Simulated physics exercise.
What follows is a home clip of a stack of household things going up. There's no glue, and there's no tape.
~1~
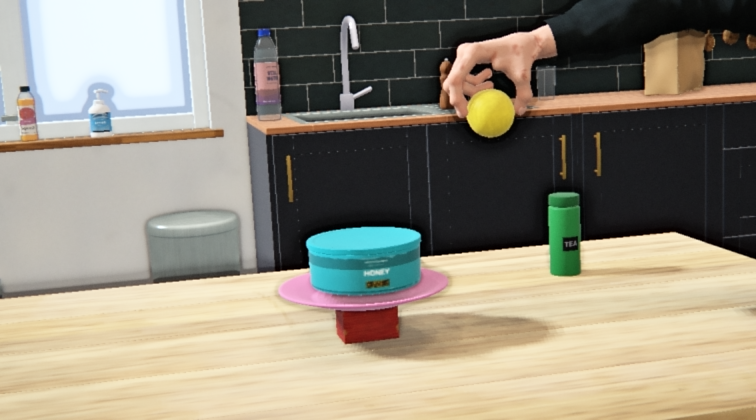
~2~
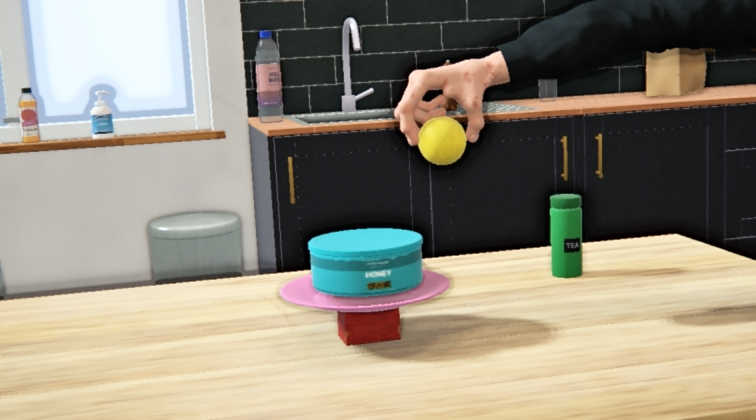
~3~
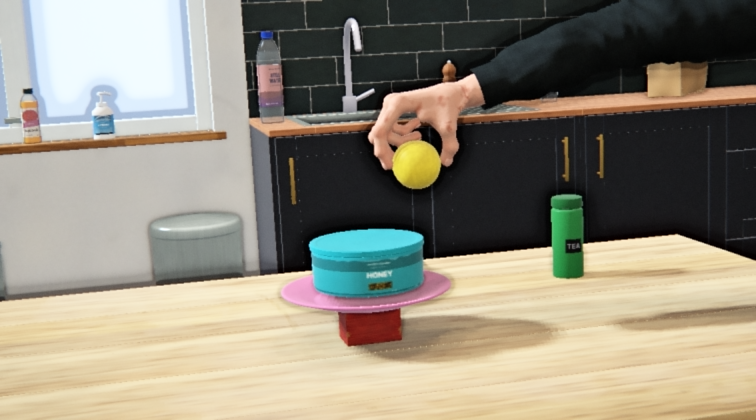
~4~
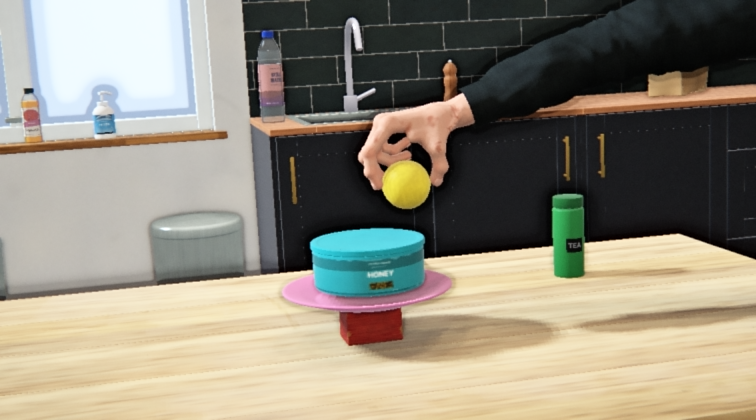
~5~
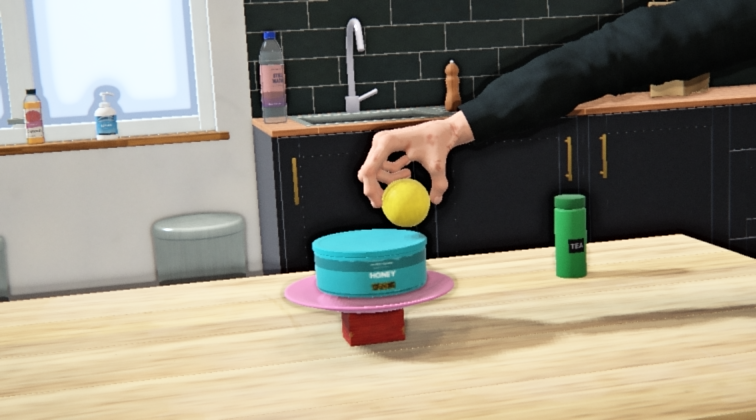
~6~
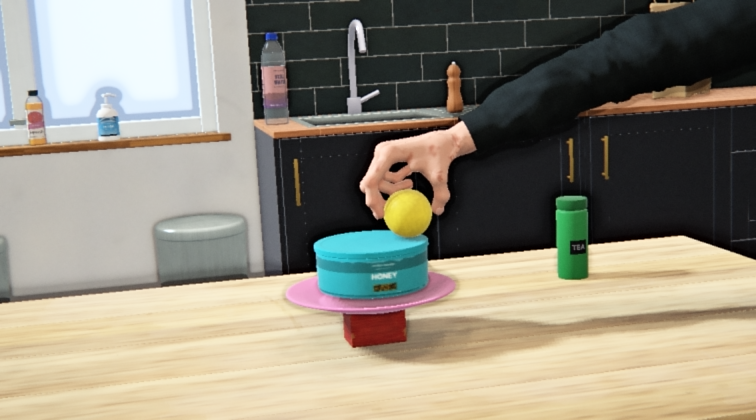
In a kitchen, a turquoise tub sits on a pink plate over a red block on a wooden table, a green tea container to the right. A hand carries a yellow lemon leftward from the upper right, then lowers it onto the tub's top, still holding it.
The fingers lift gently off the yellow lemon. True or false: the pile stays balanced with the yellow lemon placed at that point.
True.
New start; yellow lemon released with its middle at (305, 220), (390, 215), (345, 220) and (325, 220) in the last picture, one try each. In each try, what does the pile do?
Try 1: Falls over. Try 2: Stable. Try 3: Stable. Try 4: Stable.
Then, 0.40 s on from there, no change.
Then, 0.90 s on from there, yellow lemon resting near (408, 215).
In the end, all 5 unmoved. At the end, from the last picture's camera, yellow lemon near (408, 215). The pile stays up.
